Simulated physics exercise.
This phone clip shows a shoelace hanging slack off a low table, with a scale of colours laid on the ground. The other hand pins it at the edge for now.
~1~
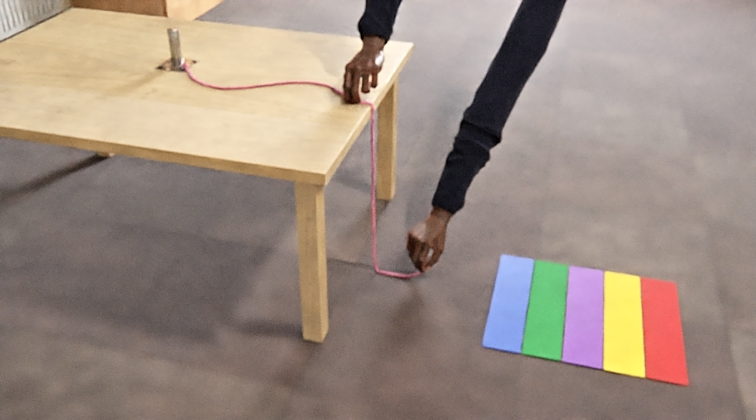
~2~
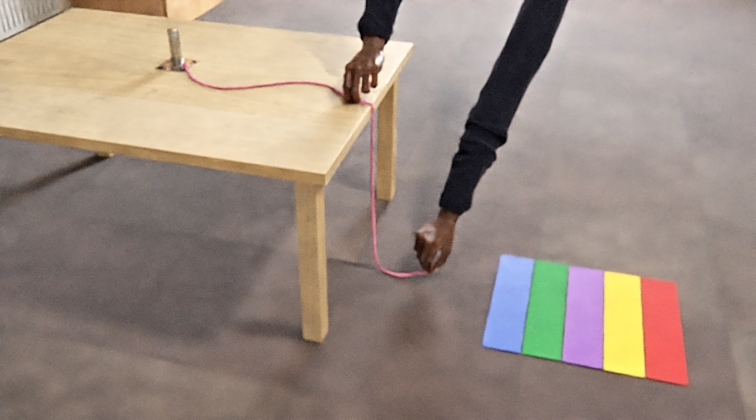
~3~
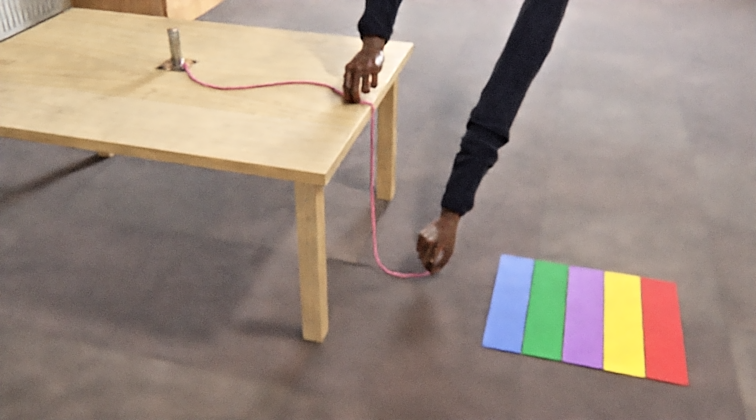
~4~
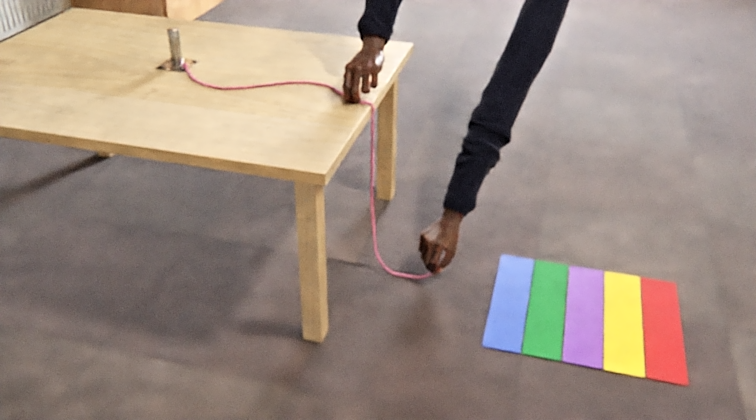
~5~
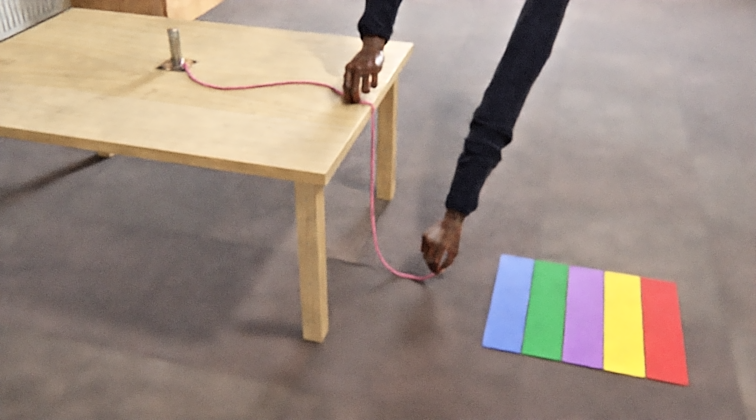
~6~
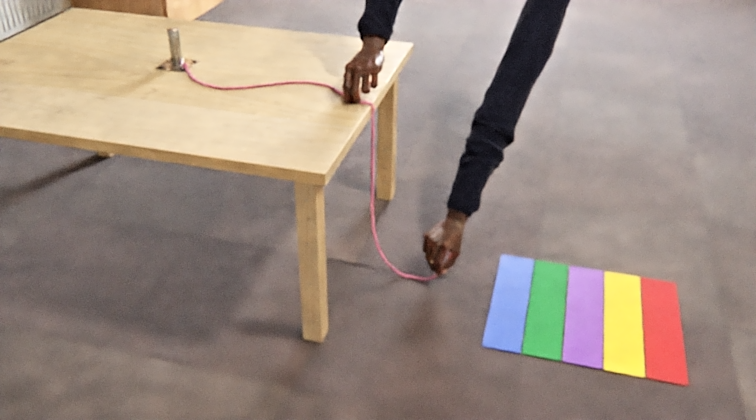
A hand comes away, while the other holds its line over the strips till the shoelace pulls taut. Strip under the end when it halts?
Purple strip.
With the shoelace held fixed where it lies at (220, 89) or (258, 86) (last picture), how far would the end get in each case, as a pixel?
Roughly (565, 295) and (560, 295).
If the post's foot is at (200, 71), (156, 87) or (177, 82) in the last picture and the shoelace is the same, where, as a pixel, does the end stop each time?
Near (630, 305), (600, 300) and (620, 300).
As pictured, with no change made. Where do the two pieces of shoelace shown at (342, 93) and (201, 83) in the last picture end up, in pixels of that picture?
Final spots: (373, 103), then (231, 74).
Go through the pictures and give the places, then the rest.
The first picture shows end (424, 269); blue (504, 331); green (543, 338); purple (583, 346); yellow (624, 353); red (666, 361).
The second picture shows end (432, 270); shoelace through (193, 77) (258, 86) (331, 87) (372, 122) (373, 195) (376, 257).
The third picture shows end (434, 271).
The fourth picture shows end (436, 271); shoelace through (193, 77) (258, 86) (331, 87) (372, 122) (372, 195) (378, 257).
The fifth picture shows end (439, 271).
The sixth picture shows end (441, 272); shoelace through (193, 77) (258, 86) (331, 87) (373, 122) (372, 195) (383, 257).
A little later, end near (523, 286); over blue.
Next, end near (565, 293); over green.
When it is tight, end near (591, 298); over purple. The end stops over the purple strip.
